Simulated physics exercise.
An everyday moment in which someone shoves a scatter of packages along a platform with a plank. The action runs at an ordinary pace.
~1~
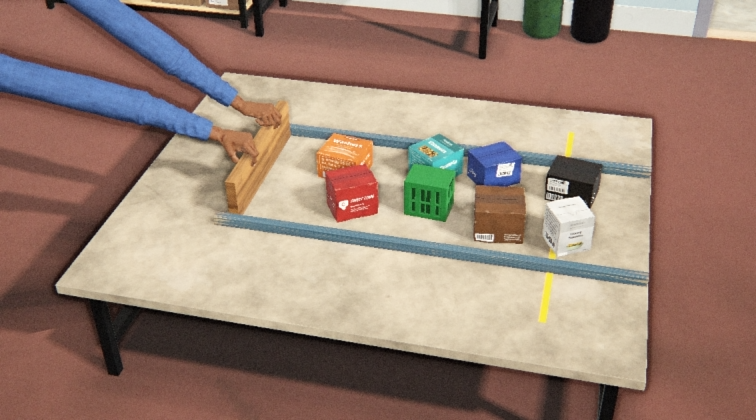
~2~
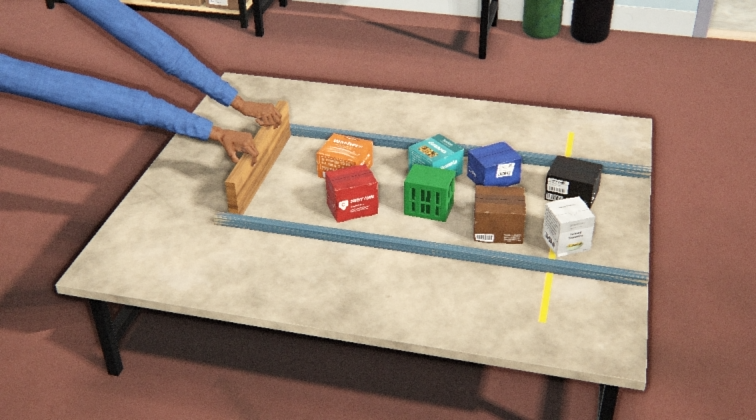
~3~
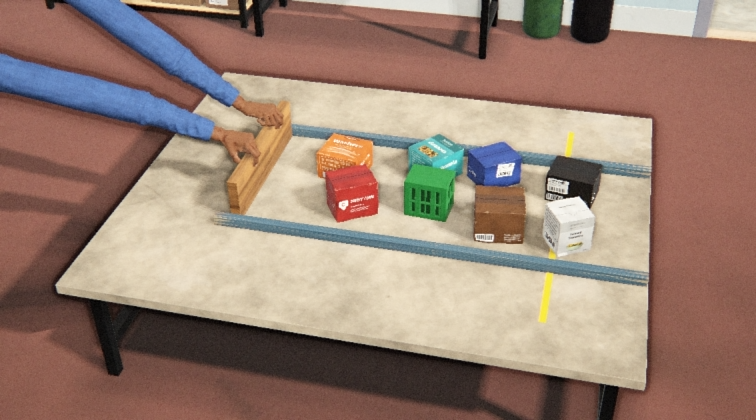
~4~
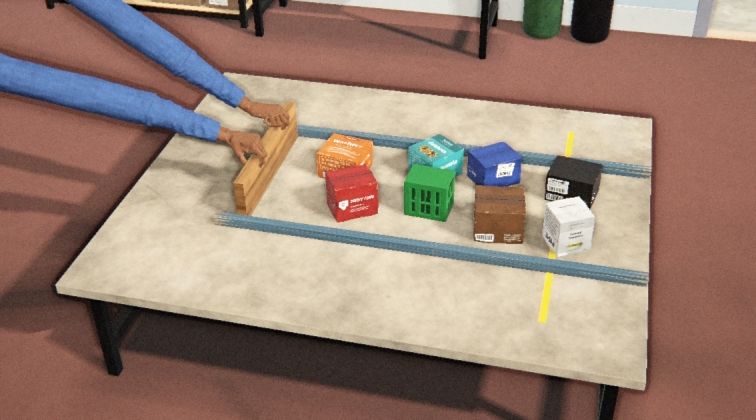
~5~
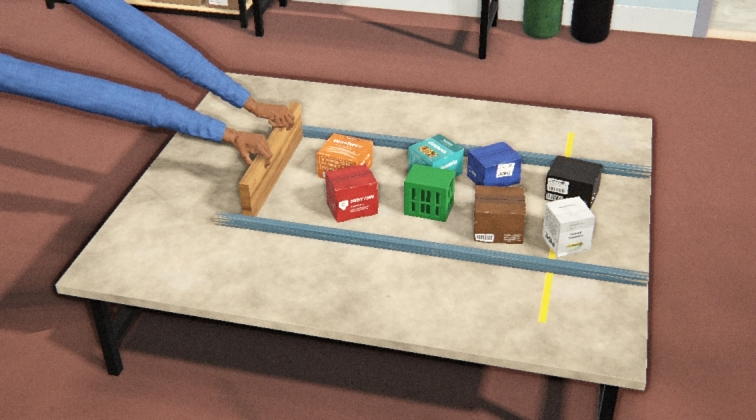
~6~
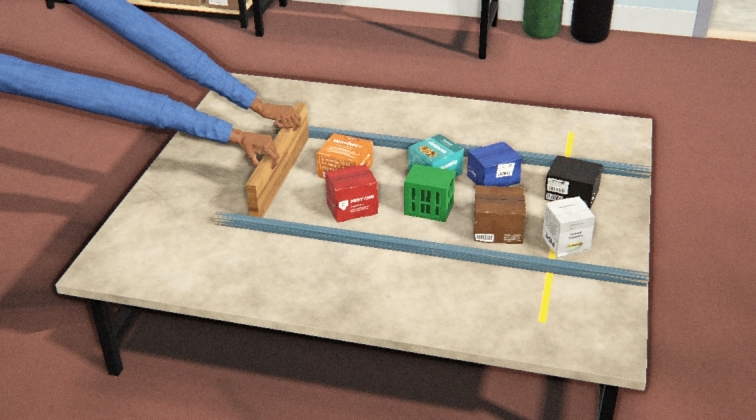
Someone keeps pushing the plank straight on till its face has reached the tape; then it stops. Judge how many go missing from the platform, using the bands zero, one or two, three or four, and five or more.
My judgement: Three or four go missing.
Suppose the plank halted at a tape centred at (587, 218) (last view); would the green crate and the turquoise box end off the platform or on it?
In this case the green crate rests in place and the turquoise box ends up down.
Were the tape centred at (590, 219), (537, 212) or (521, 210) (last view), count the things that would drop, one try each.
The three tries give 5, 2 and 1.
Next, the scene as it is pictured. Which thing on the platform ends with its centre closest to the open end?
That is the brown box.
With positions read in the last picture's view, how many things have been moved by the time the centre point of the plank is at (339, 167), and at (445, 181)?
First 2, then 8.
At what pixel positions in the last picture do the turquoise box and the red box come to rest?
(629, 176) and (579, 233).
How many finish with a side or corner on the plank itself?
That would be 2 of them.
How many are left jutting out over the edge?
It comes to 1.
A little later, none off yet; white box at rest near (568, 227); black parcel at rest near (573, 182); brown box at rest near (499, 215).
When it is over, the number that fall off is three or four; down, blue parcel, black parcel and white box.
